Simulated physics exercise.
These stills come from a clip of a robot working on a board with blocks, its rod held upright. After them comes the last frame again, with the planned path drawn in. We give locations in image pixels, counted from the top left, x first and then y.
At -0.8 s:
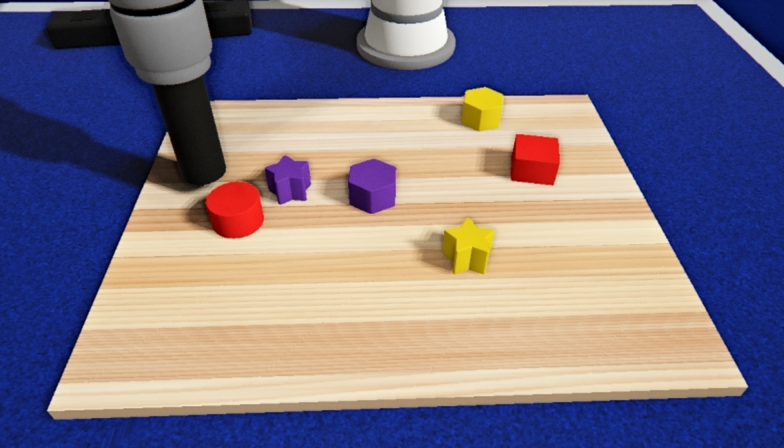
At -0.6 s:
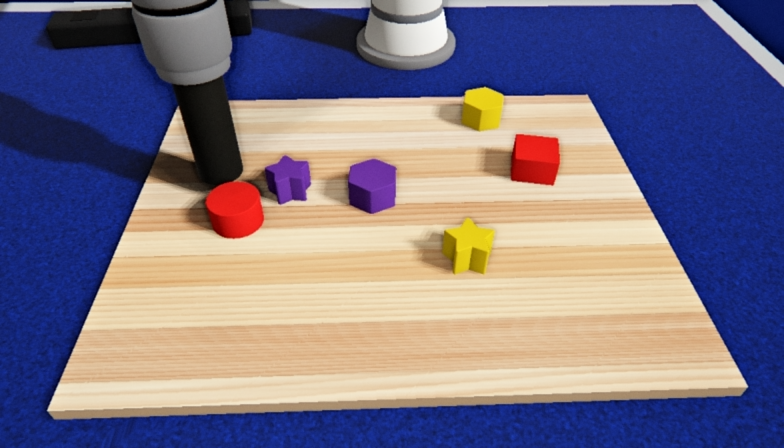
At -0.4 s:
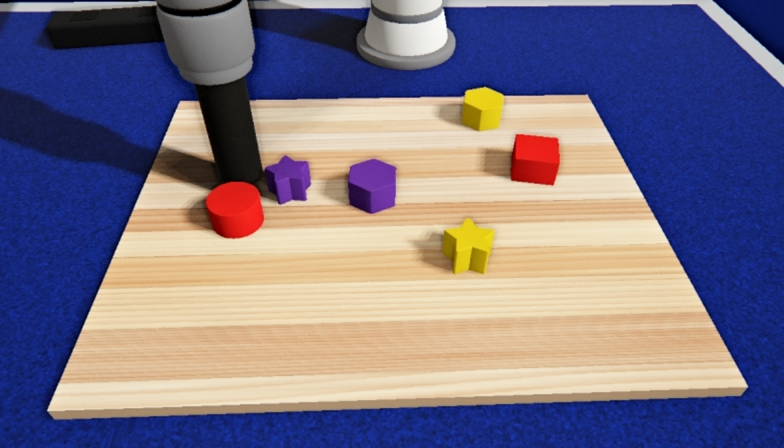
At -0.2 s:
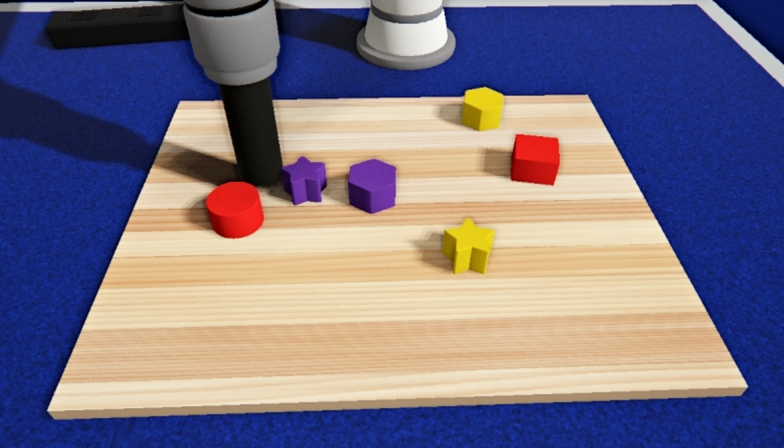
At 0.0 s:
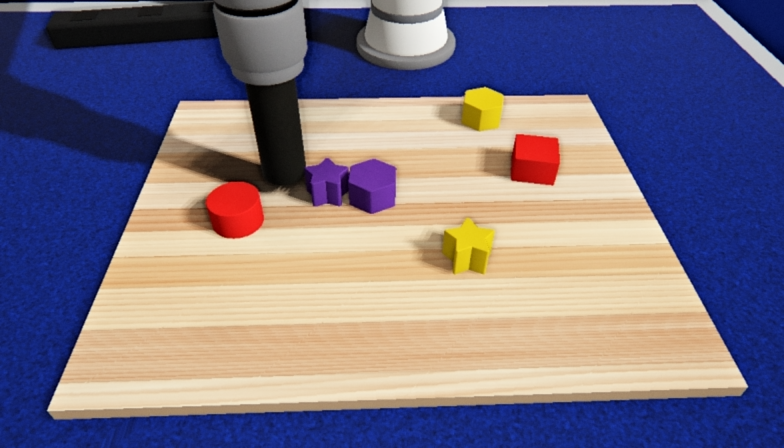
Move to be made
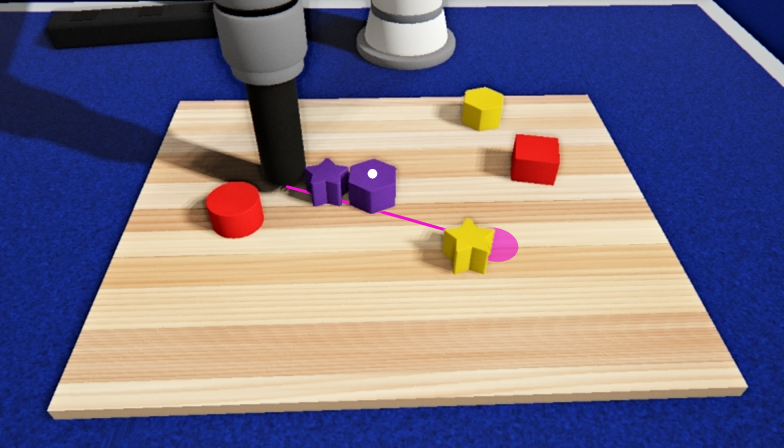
A black rod hanging from a grey robot arm moves steadily rightward over a light wooden board on a blue surface, seen from above at an angle by a still camera. A red round block, purple star, purple hexagon, yellow star, yellow hexagon and red block sit across the board. The rod passes behind the red round block, then pushes the purple star right, up against the purple hexagon.
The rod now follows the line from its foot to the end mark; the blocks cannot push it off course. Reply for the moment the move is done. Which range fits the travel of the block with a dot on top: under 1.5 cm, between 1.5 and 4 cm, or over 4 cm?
Ends over 4 cm away.
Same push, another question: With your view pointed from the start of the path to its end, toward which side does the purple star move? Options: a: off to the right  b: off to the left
b (off to the left)
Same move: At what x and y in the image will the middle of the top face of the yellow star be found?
(494, 251)
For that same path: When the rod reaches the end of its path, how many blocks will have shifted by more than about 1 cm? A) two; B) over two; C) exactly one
B
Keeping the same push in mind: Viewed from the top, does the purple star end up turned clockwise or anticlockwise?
Direction: Anticlockwise.
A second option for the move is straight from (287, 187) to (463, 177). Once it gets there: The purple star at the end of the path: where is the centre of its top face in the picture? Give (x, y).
I'd place it at (487, 175), taking the centre of its top.
The line goes straight from (287, 187) to (494, 244); the dot is on the purple six-sided block.
The first path, step by step. One third of the way, rod (353, 189); purple star (398, 182), turned 25° anticlockwise; purple six-sided block (439, 175).
Two thirds of the way, rod (423, 208); purple star (466, 197), turned 65° anticlockwise; purple six-sided block (482, 170), turned 60° anticlockwise.
At the end, rod (497, 229); red circular block unmoved; purple star (525, 201), turned 95° anticlockwise; purple six-sided block (489, 169), turned 80° anticlockwise; yellow star (494, 251), turned 50° clockwise.
